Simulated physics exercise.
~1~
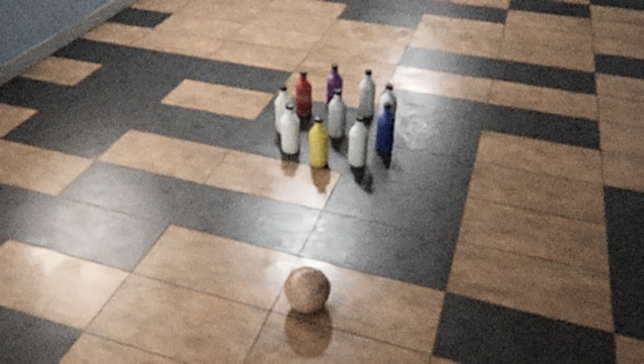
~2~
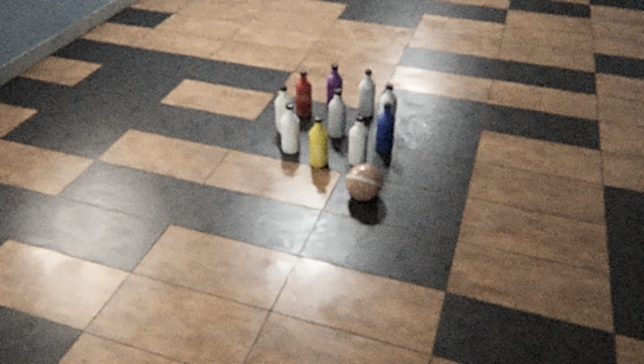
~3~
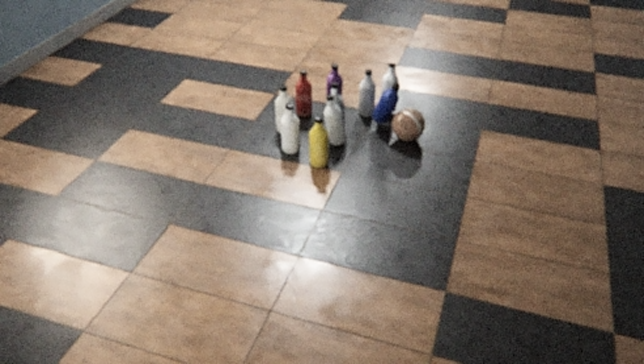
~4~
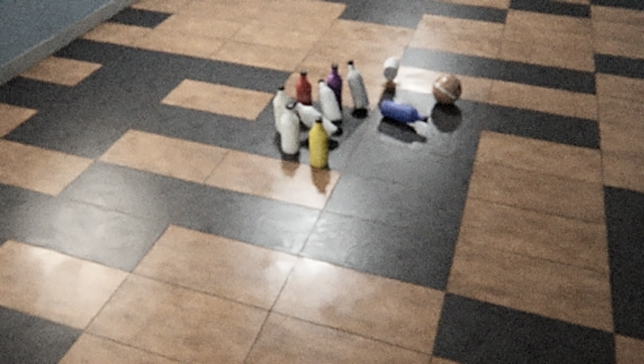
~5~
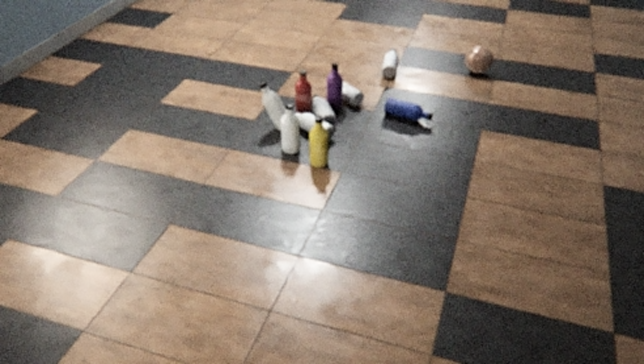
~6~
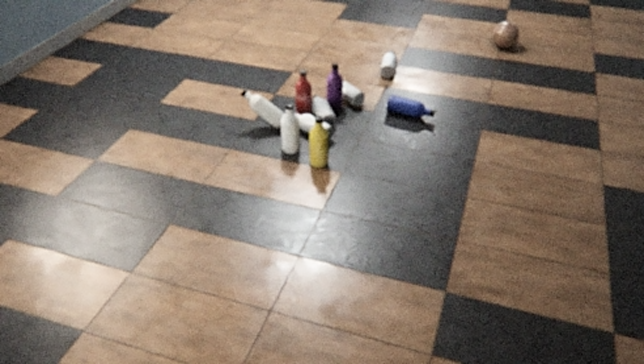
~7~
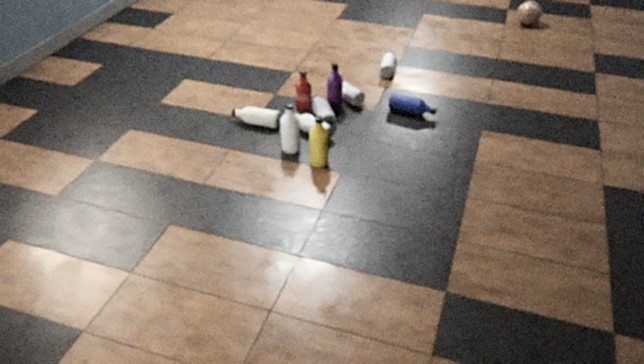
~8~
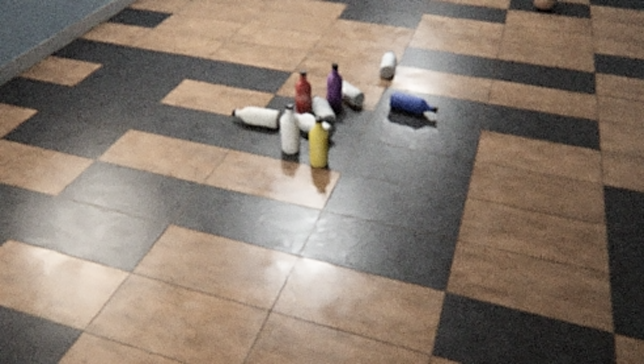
The video shows a ball rolling across a tiled floor into a cluster of colourful and white bottles, knocking over the blue bottle and several pale ones before rolling away to the upper right, while the yellow, red and purple bottles remain standing.
